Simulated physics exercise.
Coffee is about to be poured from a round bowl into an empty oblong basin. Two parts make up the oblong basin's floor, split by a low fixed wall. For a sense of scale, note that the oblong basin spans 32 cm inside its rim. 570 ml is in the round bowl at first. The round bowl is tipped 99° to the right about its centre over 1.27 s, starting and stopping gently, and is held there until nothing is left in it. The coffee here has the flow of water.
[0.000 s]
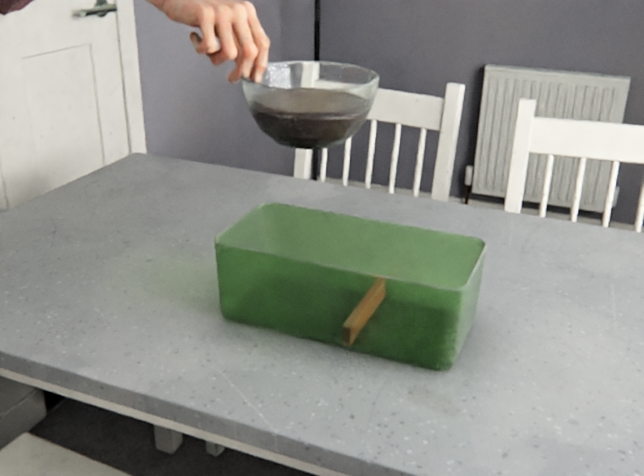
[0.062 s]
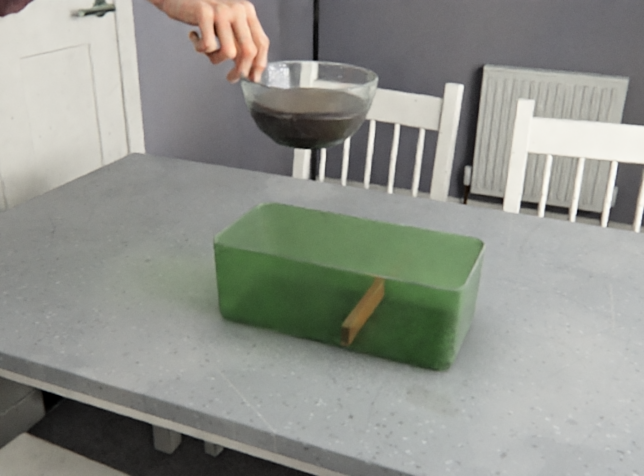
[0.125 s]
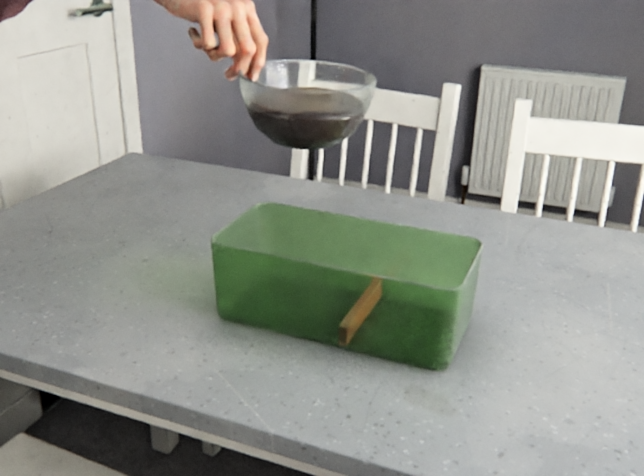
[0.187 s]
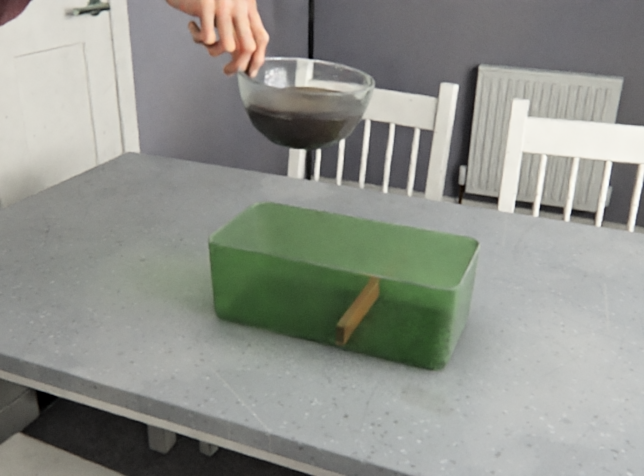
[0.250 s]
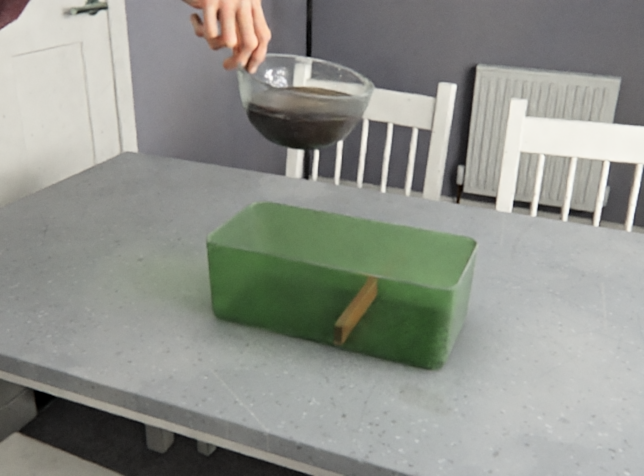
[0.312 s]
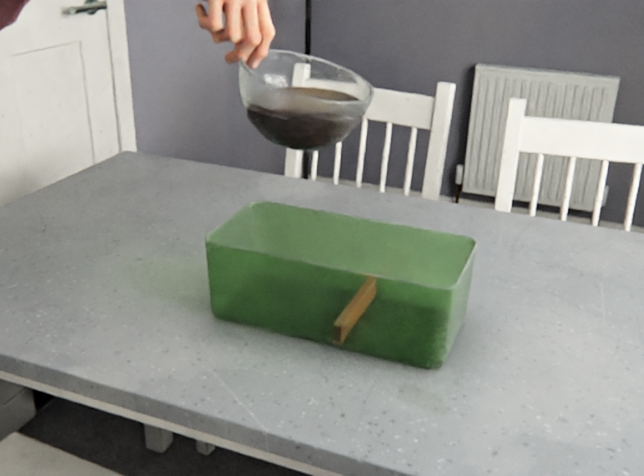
A hand held a round glass bowl of dark liquid above a green oblong basin on a grey table, then slowly tilted the bowl a little to the right.
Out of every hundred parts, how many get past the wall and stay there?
About 86 out of 100.
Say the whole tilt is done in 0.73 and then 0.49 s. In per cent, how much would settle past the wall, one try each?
Some 80 and 65 per cent, in that order.
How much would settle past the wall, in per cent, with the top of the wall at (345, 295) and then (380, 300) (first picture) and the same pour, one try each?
First try about 90 %, second try about 80 %.
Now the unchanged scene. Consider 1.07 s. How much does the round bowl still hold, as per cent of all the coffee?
About 6 per cent.
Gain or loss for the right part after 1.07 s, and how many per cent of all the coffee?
It goes higher by about 12 %.
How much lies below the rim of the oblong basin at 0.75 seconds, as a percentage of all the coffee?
Estimate - around 8 in a hundred parts.
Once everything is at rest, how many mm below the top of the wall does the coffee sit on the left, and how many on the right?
Noted: Left near 26 mm, right near 2 mm.
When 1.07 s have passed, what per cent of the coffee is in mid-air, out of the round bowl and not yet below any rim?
Around 14 percent of the liquid.
After 0.75 s the tilt is 63° and 61 per cent is still to pour, 0 is left of the wall and 8 right of it.
After 1.07 s the tilt is 93° and 6 per cent is still to pour, 5 is left of the wall and 74 right of it.
After 1.41 s the tilt is 99° and 0 per cent is still to pour, 12 is left of the wall and 87 right of it.
After 1.77 s the tilt is 99° and 0 per cent is still to pour, 13 is left of the wall and 86 right of it.
In the end 13 per cent lies left of the wall, 86 right of it and 1 outside.
